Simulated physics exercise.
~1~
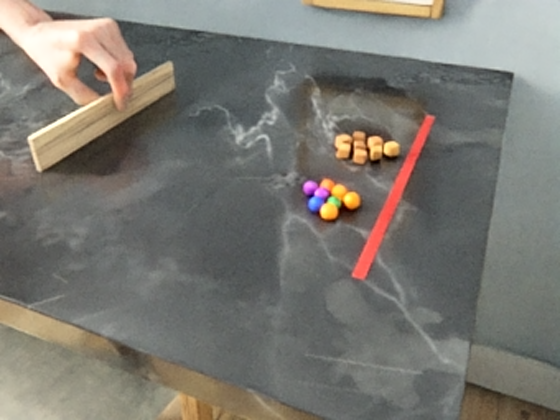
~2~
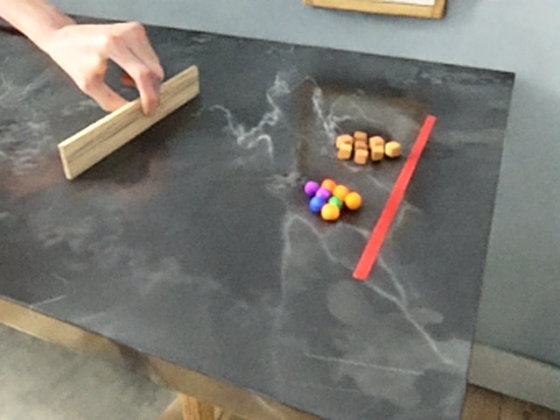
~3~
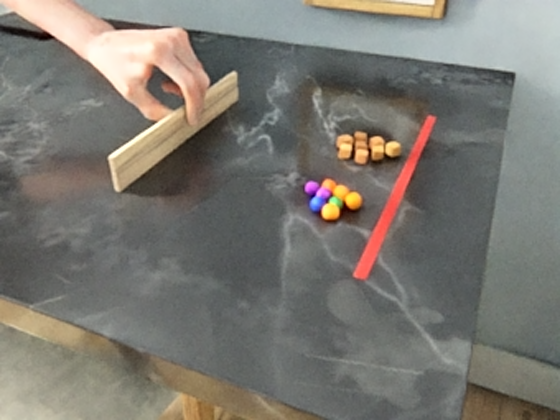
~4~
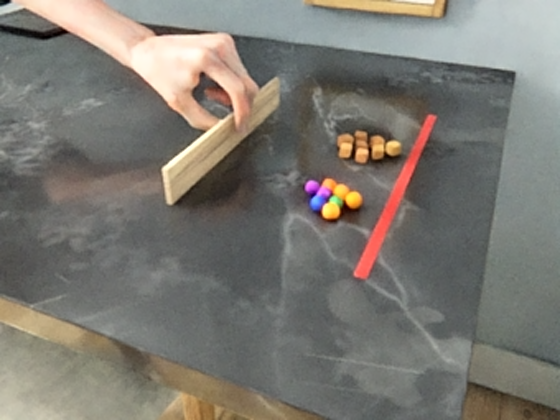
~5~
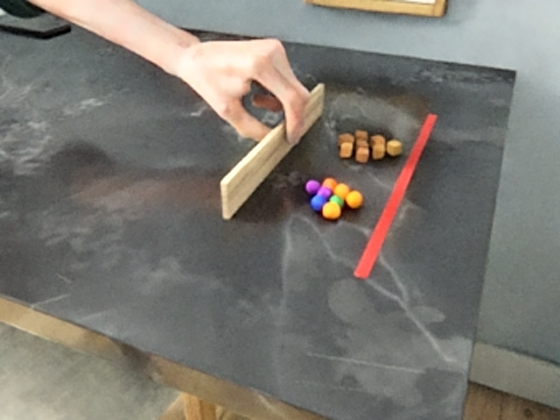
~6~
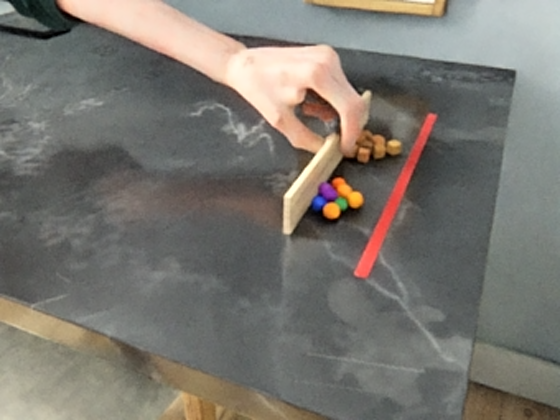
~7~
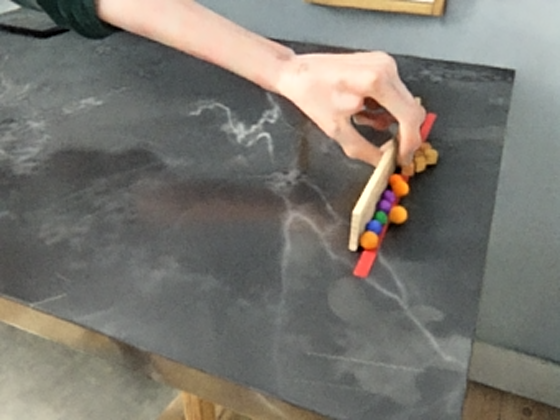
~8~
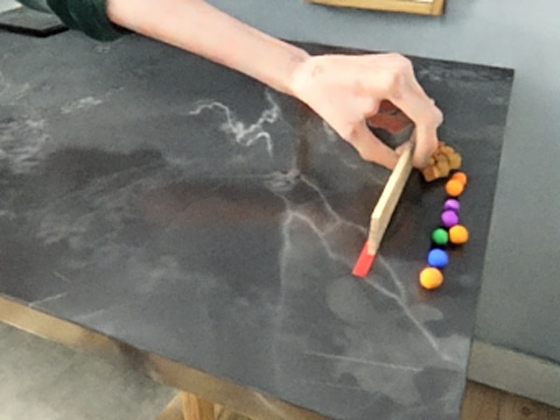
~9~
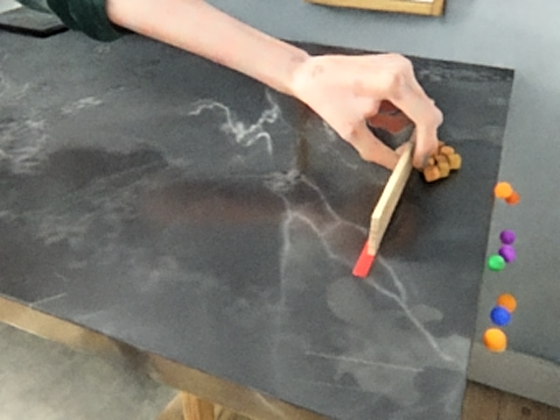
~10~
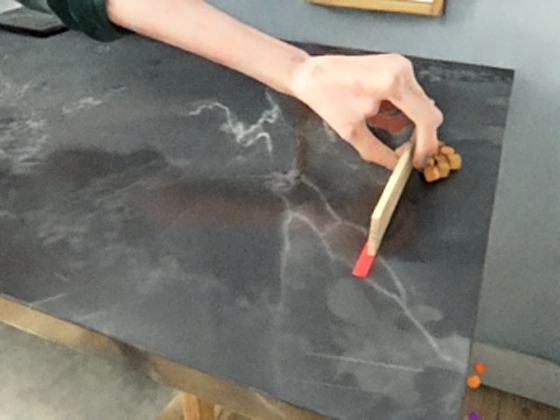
A hand slid an upright strip of wood rightward across a dark tabletop, pushing colorful balls and small brown blocks until it stopped at the red tape; the balls rolled on and fell off the edge, while the blocks stayed on the table.
